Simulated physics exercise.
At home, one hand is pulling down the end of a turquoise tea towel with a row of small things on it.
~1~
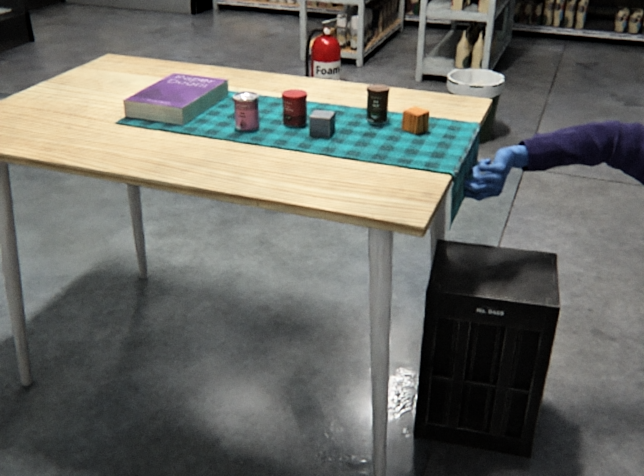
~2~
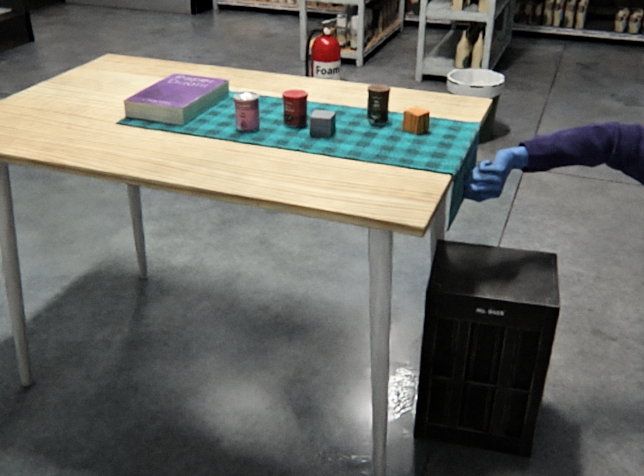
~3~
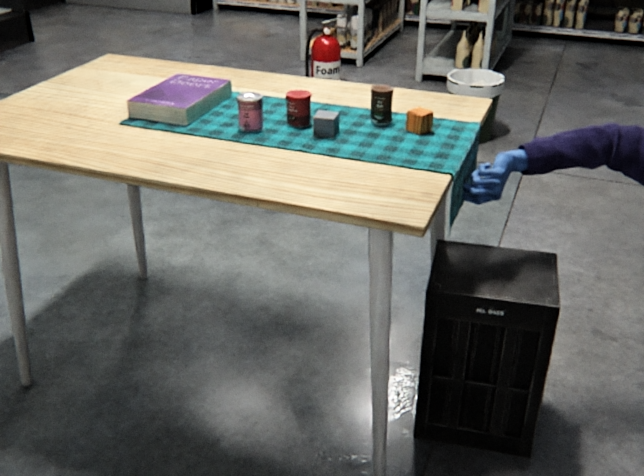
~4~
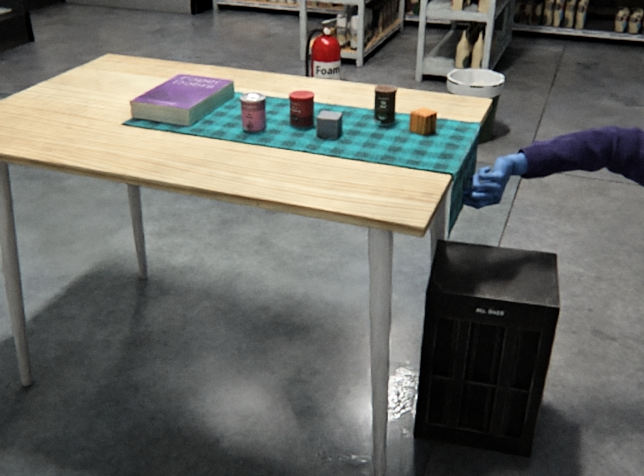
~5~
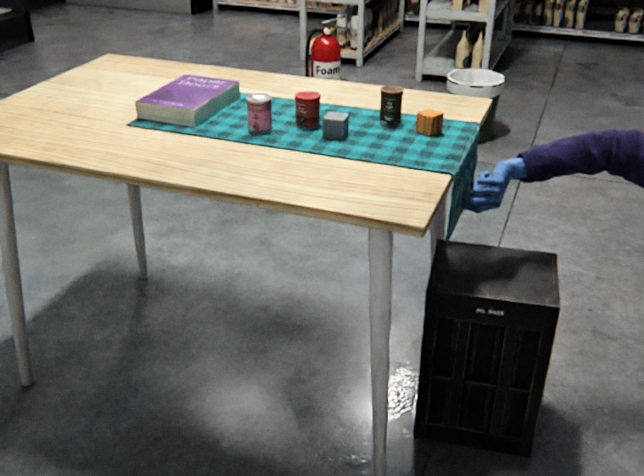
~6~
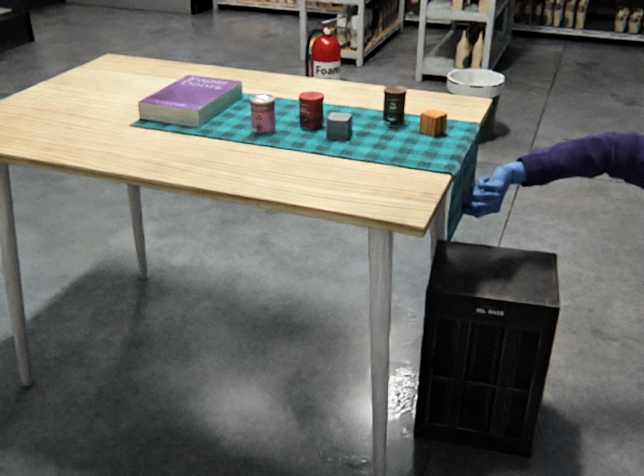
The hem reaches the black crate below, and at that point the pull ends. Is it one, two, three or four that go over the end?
It is one.
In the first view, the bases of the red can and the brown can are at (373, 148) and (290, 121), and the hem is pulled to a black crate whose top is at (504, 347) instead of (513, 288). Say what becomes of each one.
Outcome: Red can is gone; brown can keeps its perch.
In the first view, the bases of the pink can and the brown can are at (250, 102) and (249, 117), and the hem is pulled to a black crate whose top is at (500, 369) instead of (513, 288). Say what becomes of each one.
In the end the pink can is still on top and the brown can is still on top.
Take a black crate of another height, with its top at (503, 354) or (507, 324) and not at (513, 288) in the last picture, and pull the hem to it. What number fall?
The first gives 3, the second 2.
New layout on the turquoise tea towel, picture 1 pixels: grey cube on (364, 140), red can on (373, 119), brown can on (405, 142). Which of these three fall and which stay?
The grey cube will stay where it is, the red can will stay where it is, the brown can will end up off.
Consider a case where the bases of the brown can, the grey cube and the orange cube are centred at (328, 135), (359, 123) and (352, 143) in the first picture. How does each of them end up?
The brown can would stay in place, the grey cube would stay in place, the orange cube would stay in place.
Soon after, hem near (460, 245); all still up.
Then, hem on the crate; orange cube gone.
At rest, hem on the crate; orange cube gone. It carries off one.
